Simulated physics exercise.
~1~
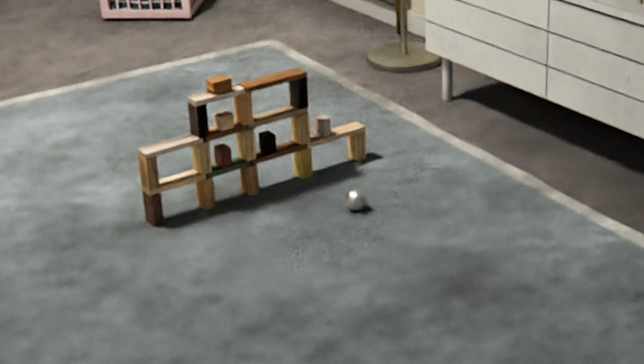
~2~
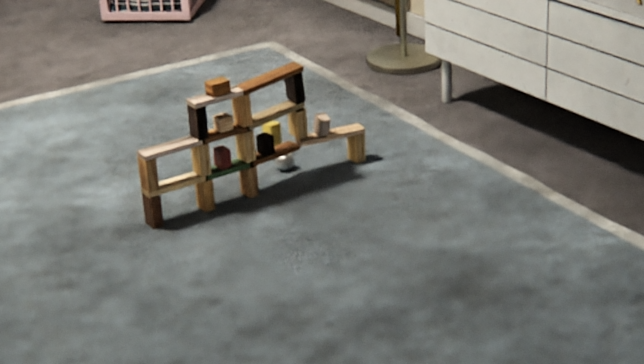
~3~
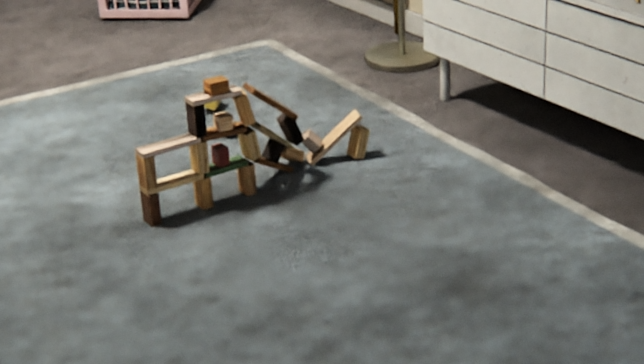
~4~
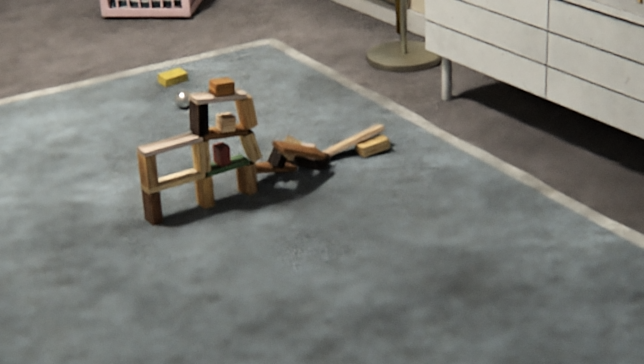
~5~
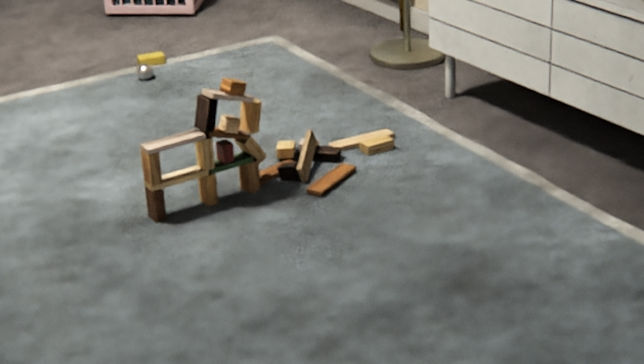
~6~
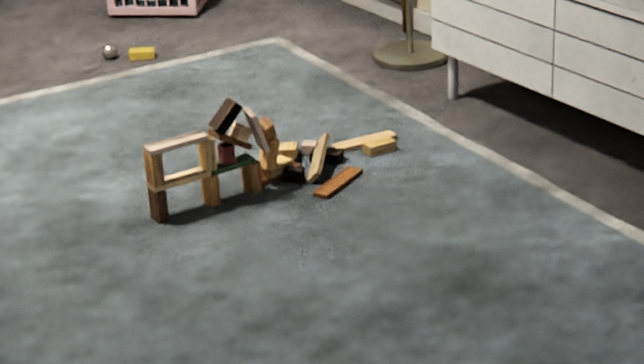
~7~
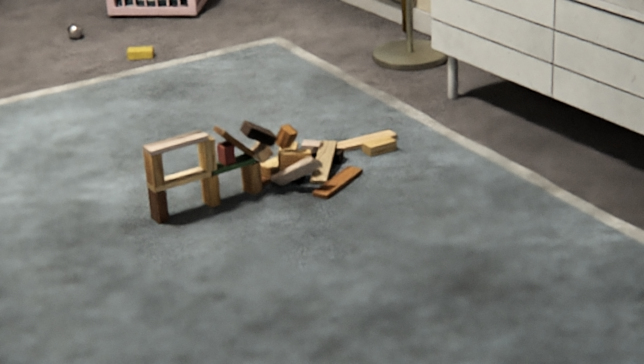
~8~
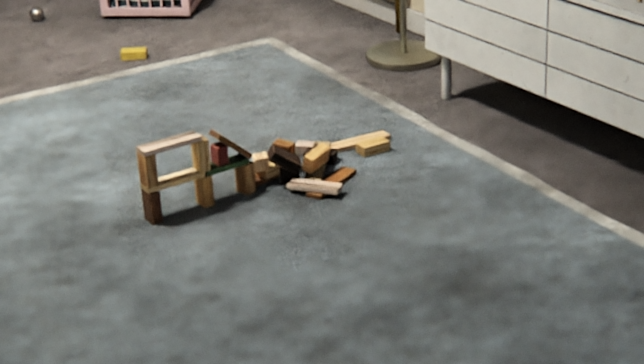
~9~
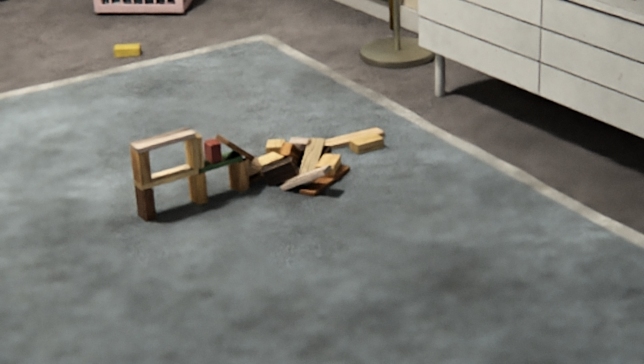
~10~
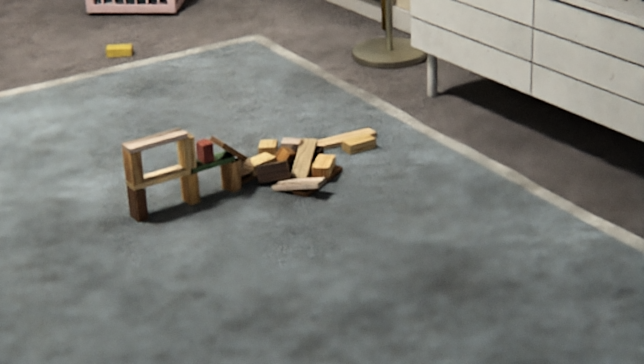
A stepped structure of wooden posts and planks, with small blocks on its levels, stands on a grey-blue rug, seen from above at a slight sway, with a white cabinet and lamp base behind to the right. A pale ball rolls up and left into its right side, knocking out a yellow post. The right section caves in, while ball and post travel out behind toward the upper left. The upper middle then leans right and tumbles onto the heap. The ball rolls out of view, the yellow post lies beyond the rug, and the left section, green plank and red block remain up.
